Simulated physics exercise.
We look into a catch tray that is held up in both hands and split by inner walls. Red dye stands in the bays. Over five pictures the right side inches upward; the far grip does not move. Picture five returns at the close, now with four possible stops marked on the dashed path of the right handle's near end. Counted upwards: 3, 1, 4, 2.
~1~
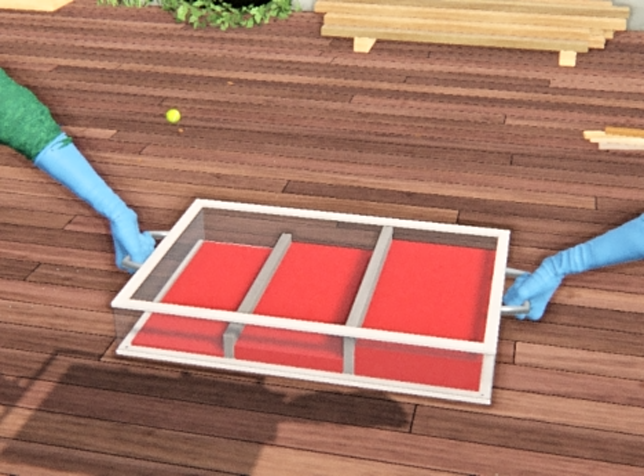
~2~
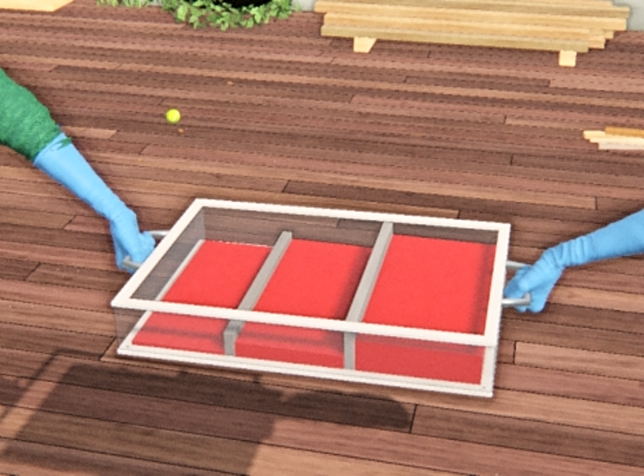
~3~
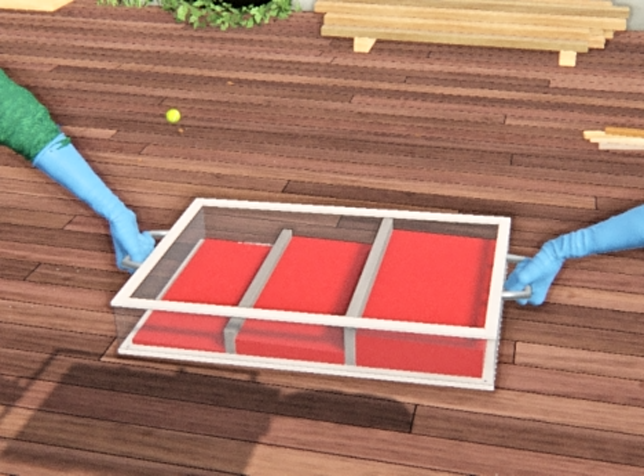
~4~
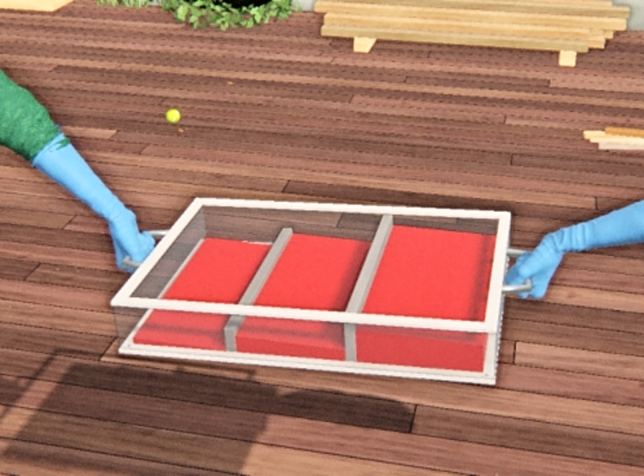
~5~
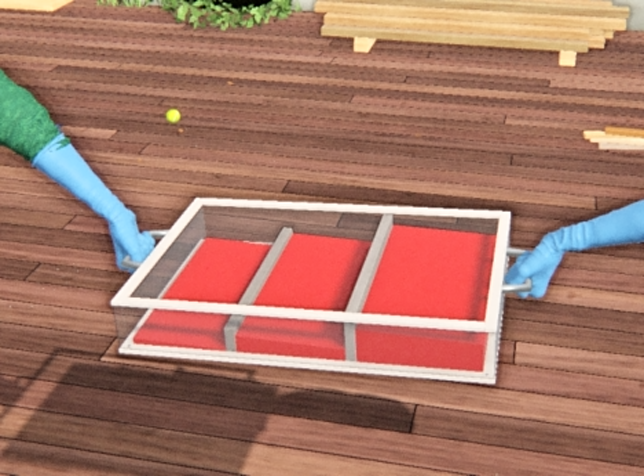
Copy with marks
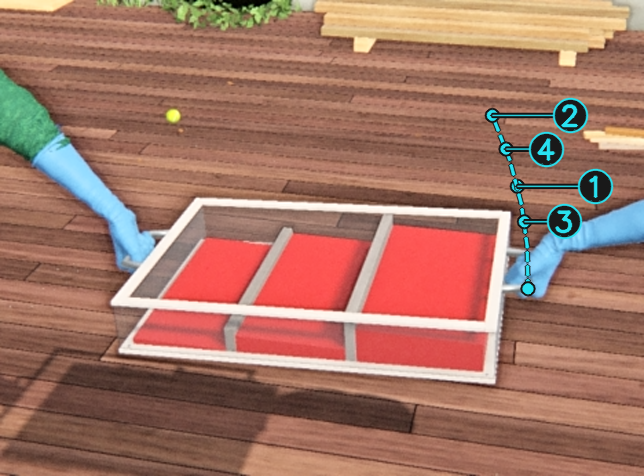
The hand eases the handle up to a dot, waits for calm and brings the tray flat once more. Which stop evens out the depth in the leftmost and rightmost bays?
Take 4.
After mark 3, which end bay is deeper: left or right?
The right one.
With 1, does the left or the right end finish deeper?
The right one.
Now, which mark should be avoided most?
Mark 3.
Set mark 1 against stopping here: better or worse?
Better.
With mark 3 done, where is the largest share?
That is the right bay.
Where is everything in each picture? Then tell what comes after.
In the first frame, the tray is level; deepest in the right bay, at (430, 294), shallowest in the left; right handle at (527, 293).
The second frame shows tipped about 1° down to the left; no wall is crossed; right handle at (528, 285).
The third frame shows tipped about 2° down to the left; no wall is crossed; right handle at (528, 278).
The fourth frame shows tipped about 3° down to the left; no wall is crossed; right handle at (529, 272).
The fifth frame shows tipped about 3° down to the left; deepest in the right bay, at (431, 278), shallowest in the left; right handle at (529, 271).
On the marked copy, 1 at (517, 186); 2 at (492, 115); 3 at (524, 221); 4 at (506, 149).
For mark 1, the right end bay stands much deeper than the other; nothing spills.
For mark 2, the left end bay stands much deeper than the other; about 6 % goes over the rim.
For mark 3, the right end bay stands much deeper than the other; nothing spills.
For mark 4, the two end bays stand about equally deep; nothing spills.
